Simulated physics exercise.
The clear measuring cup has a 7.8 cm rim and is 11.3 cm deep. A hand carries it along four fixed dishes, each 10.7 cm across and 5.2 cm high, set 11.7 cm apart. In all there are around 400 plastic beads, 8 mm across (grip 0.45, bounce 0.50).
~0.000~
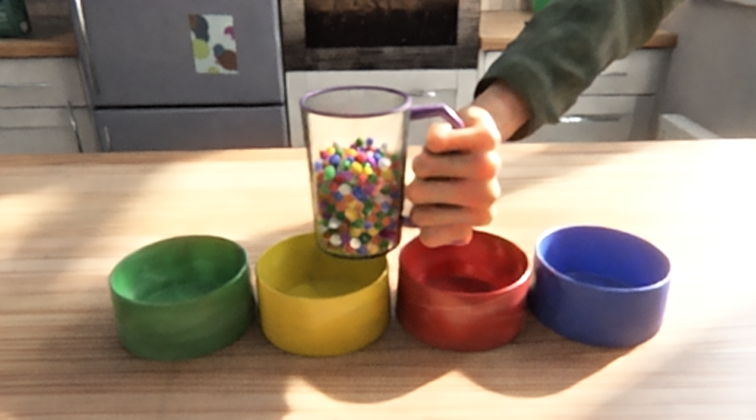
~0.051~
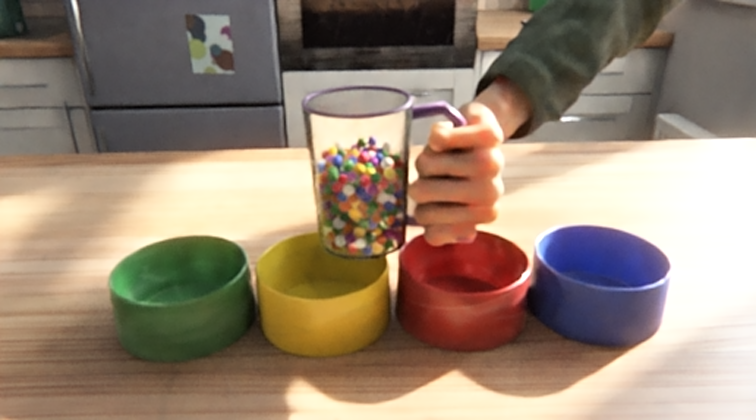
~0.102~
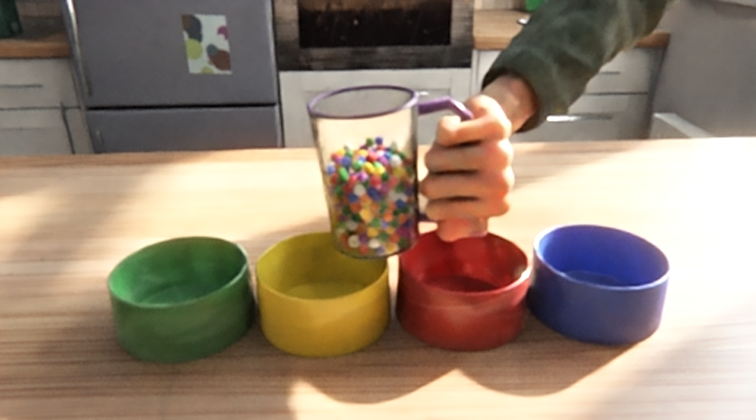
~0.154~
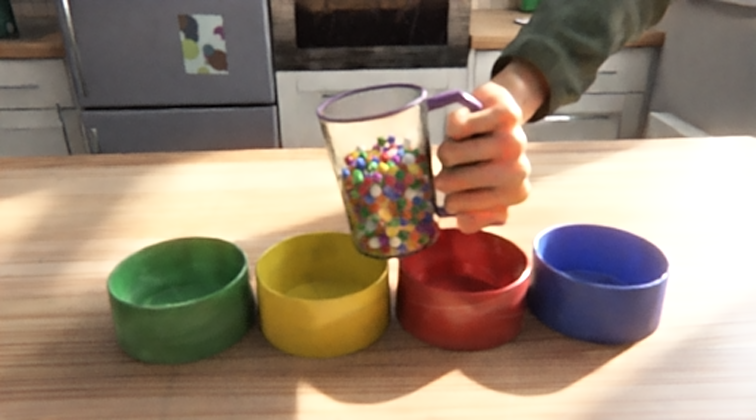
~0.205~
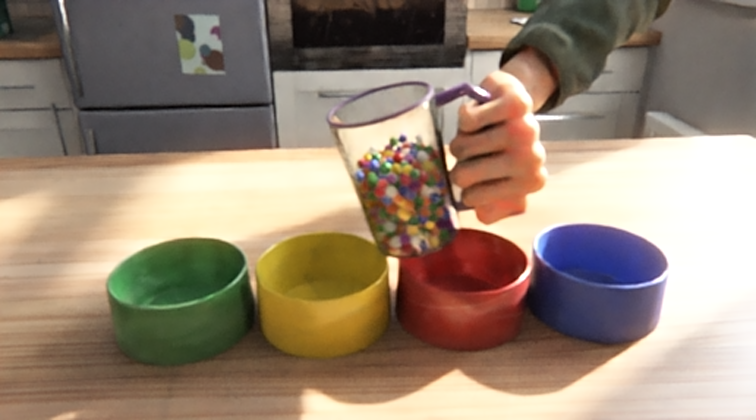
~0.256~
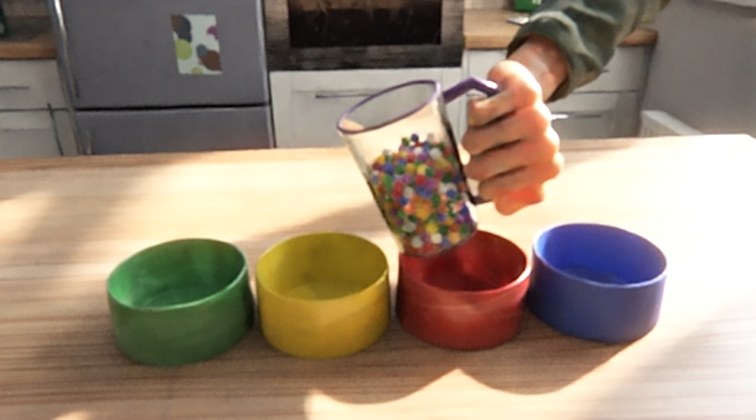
Clear measuring cup of colourful beads moving right and tilting left in a person's hand above four coloured dishes.
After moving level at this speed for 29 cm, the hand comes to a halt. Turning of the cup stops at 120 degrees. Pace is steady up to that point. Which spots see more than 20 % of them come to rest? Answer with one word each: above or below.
Red below, blue above, green below, yellow below, counter below.
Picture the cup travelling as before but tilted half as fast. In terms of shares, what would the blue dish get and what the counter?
Shares: Blue 100, counter 0.
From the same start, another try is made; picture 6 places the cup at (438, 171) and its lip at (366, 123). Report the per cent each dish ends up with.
Dish by dish: Red 0 percent, blue 100 percent, green 0 percent, yellow 0 percent.
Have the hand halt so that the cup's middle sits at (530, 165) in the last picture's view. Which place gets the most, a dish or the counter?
The largest share goes to red.
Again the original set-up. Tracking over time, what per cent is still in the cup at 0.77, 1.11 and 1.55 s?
Around 100 per cent at the first moment, 85 at the second and 5 at the third.
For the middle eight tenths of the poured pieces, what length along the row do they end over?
I'd put it near 6 cm.
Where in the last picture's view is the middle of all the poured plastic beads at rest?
Near (598, 281).
Then, at 0.77 s, tilt 77 degrees; cup holds 100 %.
After 1.11 s, tilt 114 degrees; cup holds 85 %, blue 10 %.
Then, at 1.55 s, tilt 120 degrees; cup holds 5 %, blue 95 %.
By 2.1 s all is still; red 0 %, blue 100 %, green 0 %, yellow 0 %, counter 0 %.
